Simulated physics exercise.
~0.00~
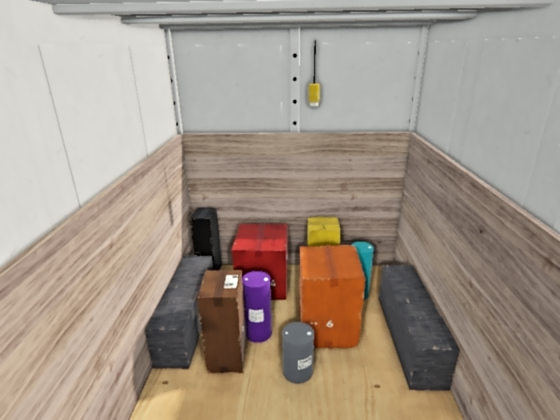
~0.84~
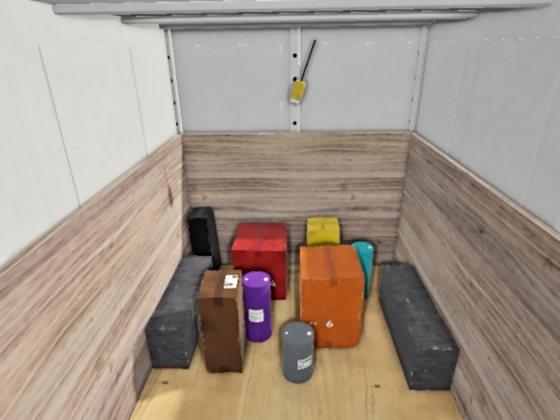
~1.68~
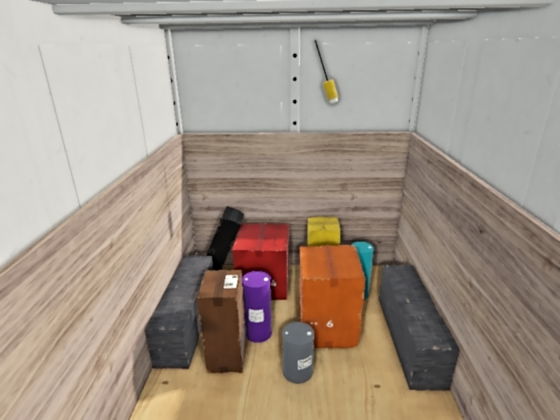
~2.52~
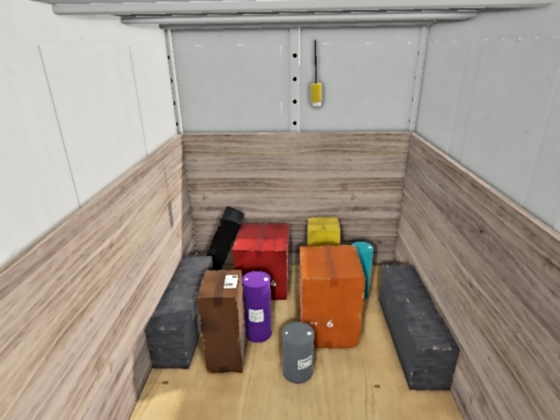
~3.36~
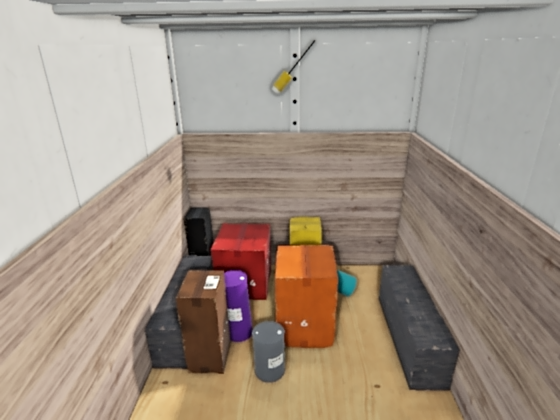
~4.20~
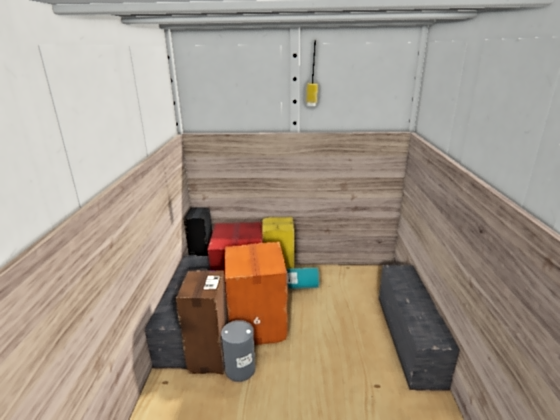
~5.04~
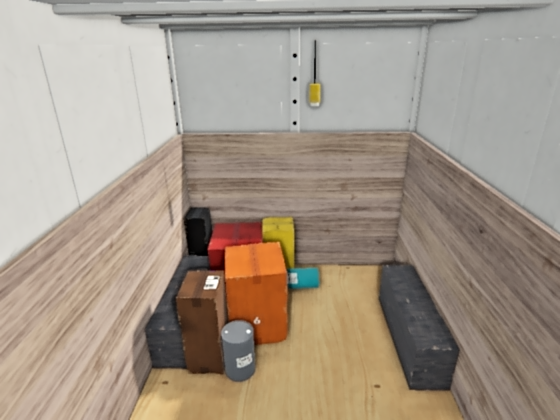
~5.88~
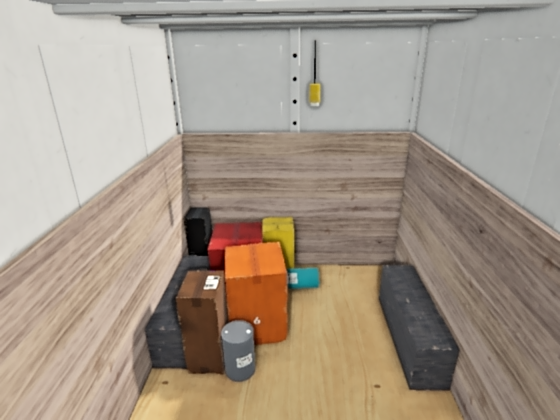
Orange box and other cargo sliding left in a van's load bay, turquoise canister toppling, then everything settling bunched at left.
